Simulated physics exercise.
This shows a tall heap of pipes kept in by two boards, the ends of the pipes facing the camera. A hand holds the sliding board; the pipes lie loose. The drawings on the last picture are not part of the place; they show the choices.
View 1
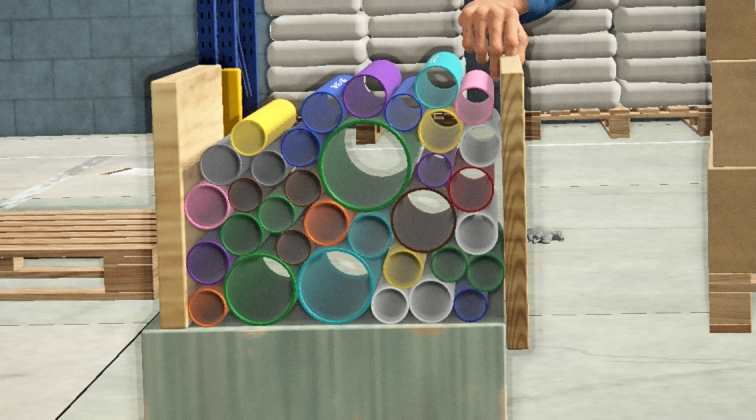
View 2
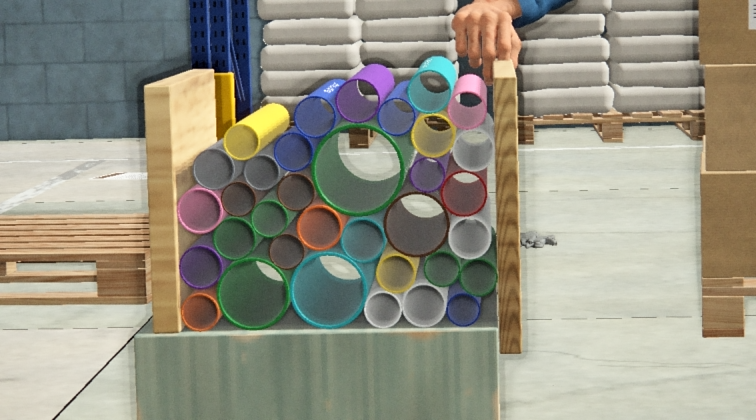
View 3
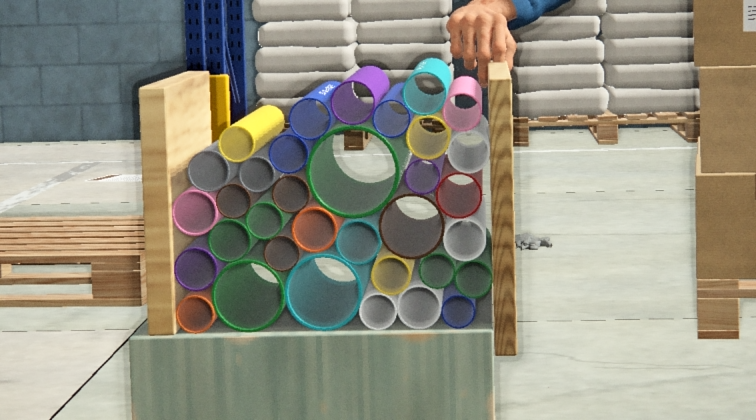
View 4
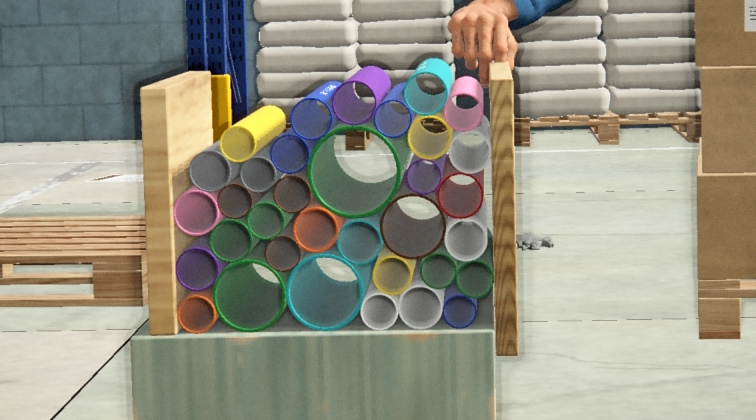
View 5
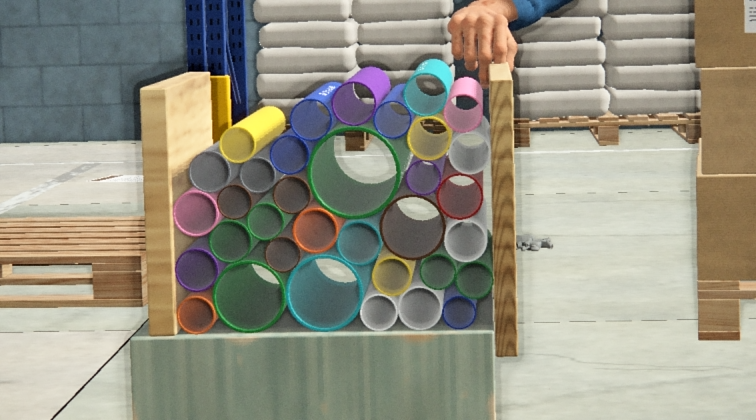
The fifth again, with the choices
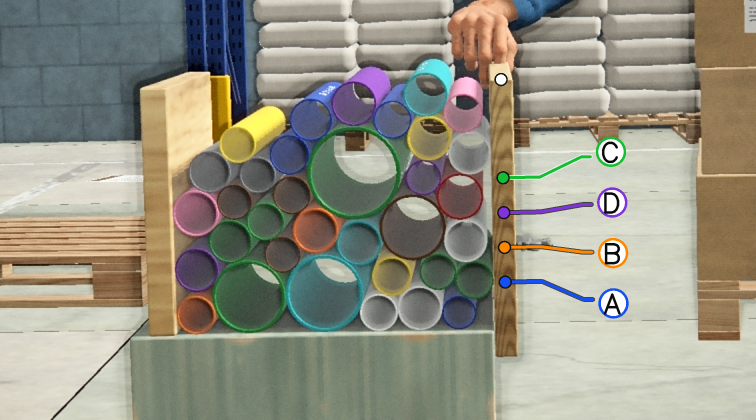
A hand holding the right board beside a tall heap of colourful pipes, the view shifting slightly while the pipes stay still.
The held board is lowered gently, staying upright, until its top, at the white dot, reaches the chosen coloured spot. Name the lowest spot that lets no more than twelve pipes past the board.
Stop at A.
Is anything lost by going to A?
Yes, at A.
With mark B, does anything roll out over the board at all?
Yes.
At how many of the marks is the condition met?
Four of the four.
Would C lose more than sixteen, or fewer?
It loses fewer than sixteen.
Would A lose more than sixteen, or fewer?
At A, fewer than sixteen.
On the marked copy, A at (505, 282); B at (504, 248); C at (503, 177); D at (504, 213); the white dot at (501, 80).
Taking A. A third of the way, top of the board (492, 169).
Two thirds of the way, top of the board (494, 271).
When it is over, top of the board (494, 281), about seven out over the board.
As for the rest, B about six out over the board; C none out over the board; D about four out over the board.
